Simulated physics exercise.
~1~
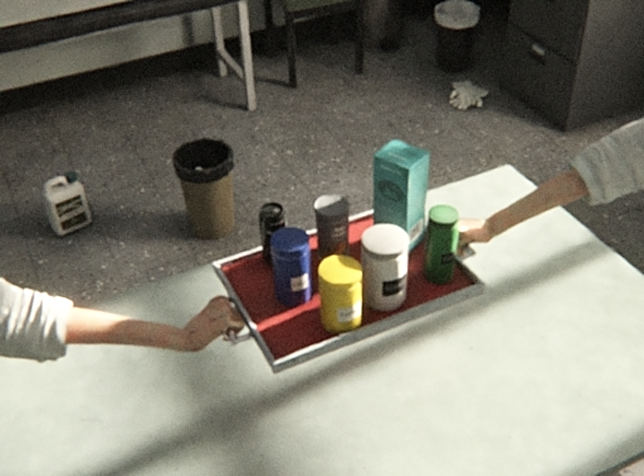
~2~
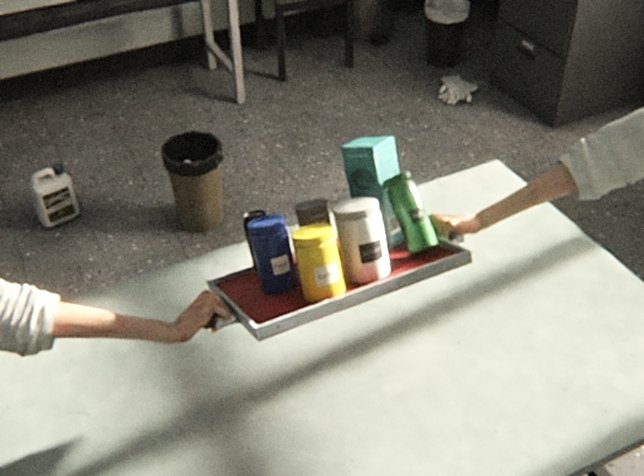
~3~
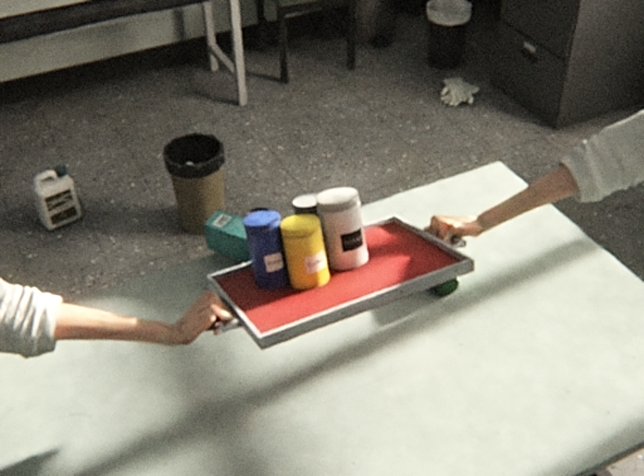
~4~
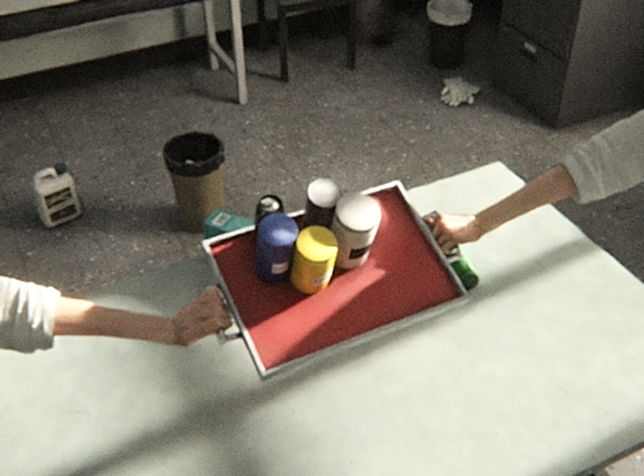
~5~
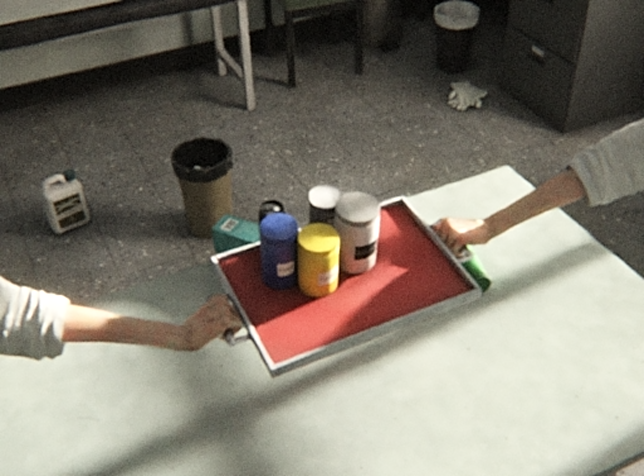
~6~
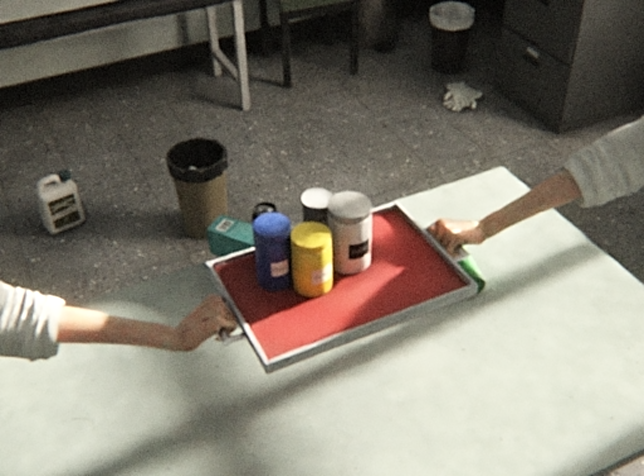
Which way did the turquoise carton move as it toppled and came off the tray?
The turquoise carton moved to the left, ending up on its side beyond the far edge of the tray.
